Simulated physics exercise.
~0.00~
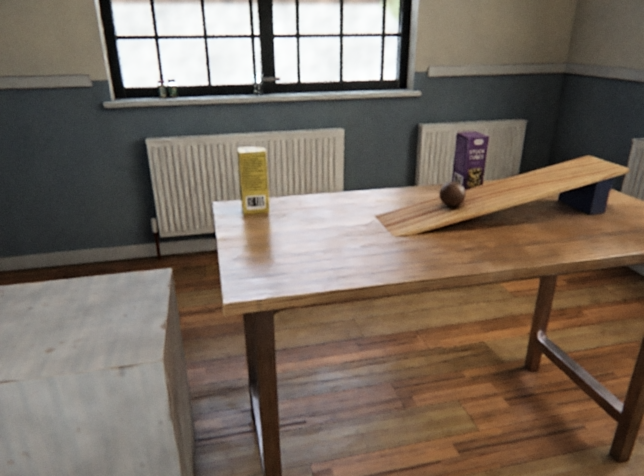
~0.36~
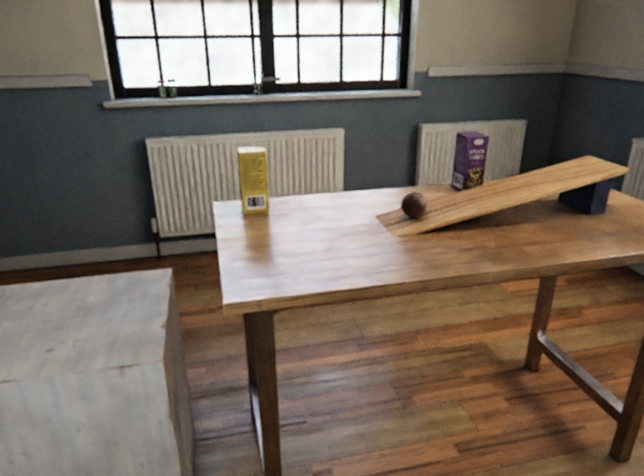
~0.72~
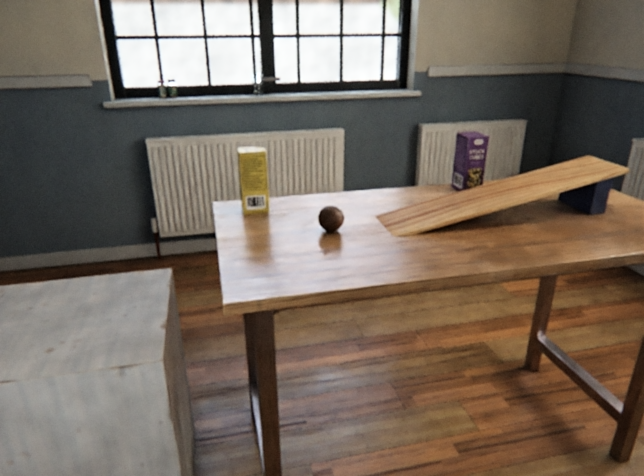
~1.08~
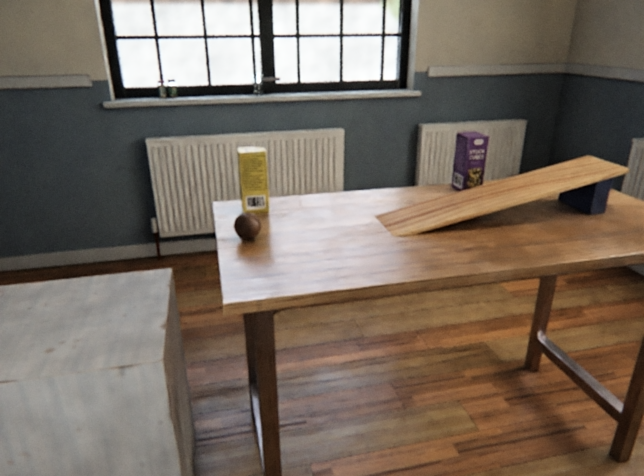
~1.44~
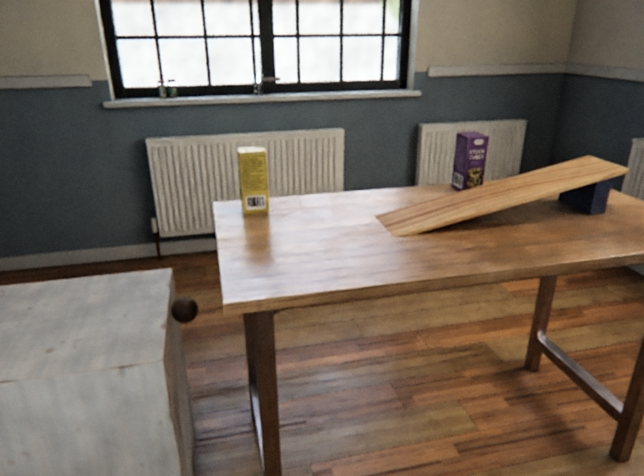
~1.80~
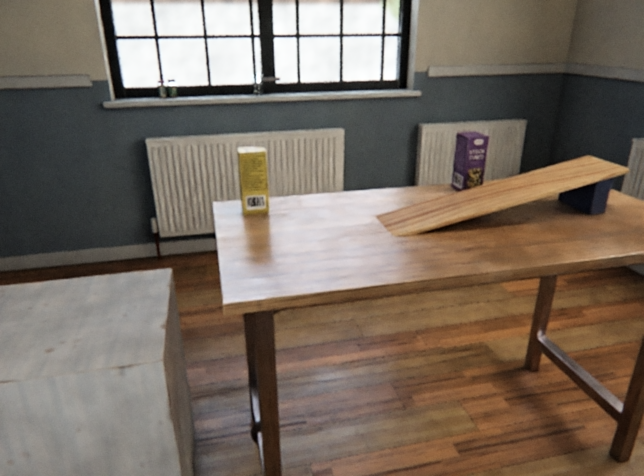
A brown ball rolls down a sloping wooden board on a wooden table, in a room with radiators and a dark-framed window, seen from slightly above by a still camera. The board rests on a dark blue block at the right, with a purple carton behind it, a yellow carton near the table's left end, and a pale grey cabinet lower left. The ball leaves the ramp and rolls left across the tabletop, passing in front of the yellow carton. It goes over the edge and drops beside the cabinet. Finally it is down in the gap, almost out of sight, while both cartons still stand.
